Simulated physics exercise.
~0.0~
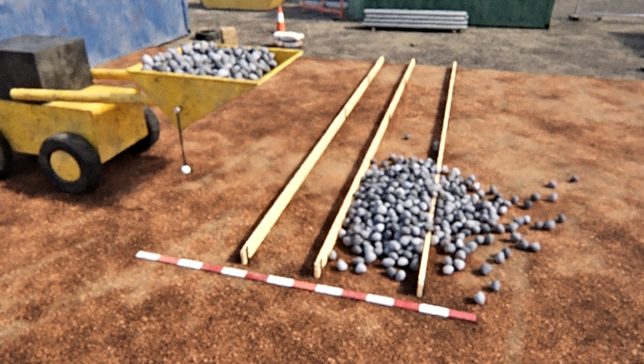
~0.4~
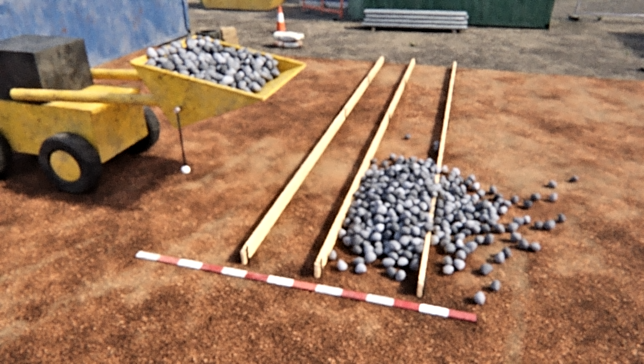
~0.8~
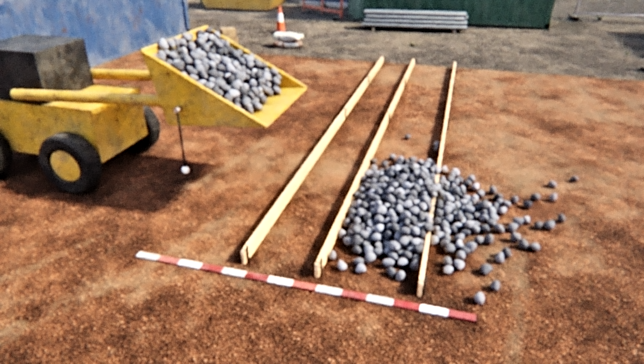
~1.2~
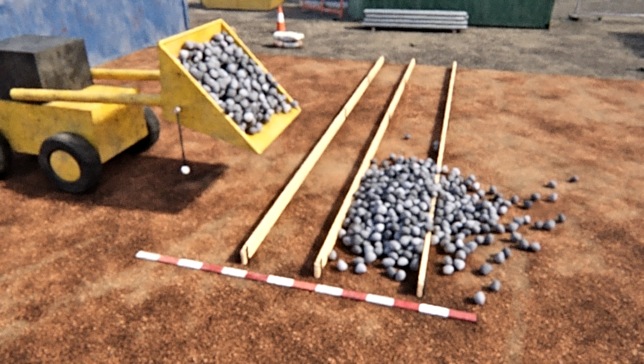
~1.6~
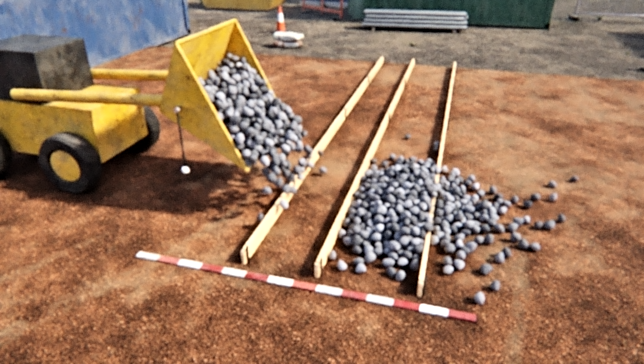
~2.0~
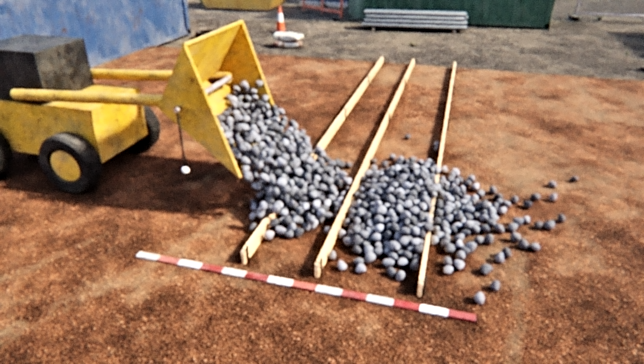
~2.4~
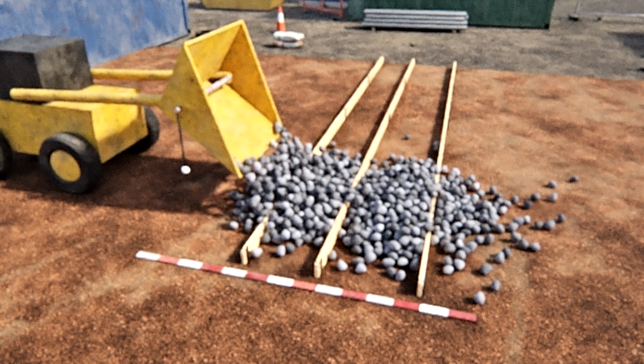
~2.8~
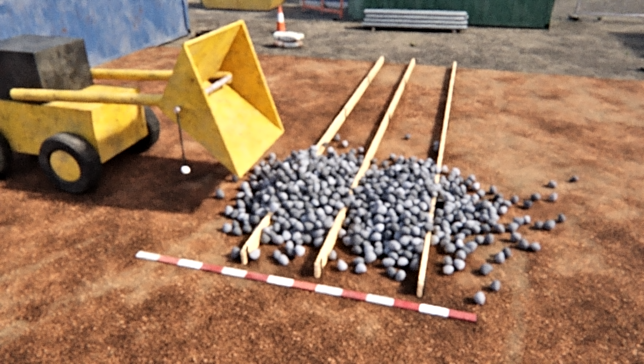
A yellow loader with black wheels stands at the left of a reddish dirt yard, seen from above, its raised bucket heaped with grey stones. Three pale wooden boards lie side by side in the middle, a loose pile of similar stones spread across the right-hand ones, and a red-and-white staff lies in front. The bucket tips steadily forward to the right, and its stones slide to the lower lip. They pour out over the nearest board and fill the gap beside it, meeting the earlier pile. The bucket stops, steeply tilted and empty, above one broad, still spread of stones.
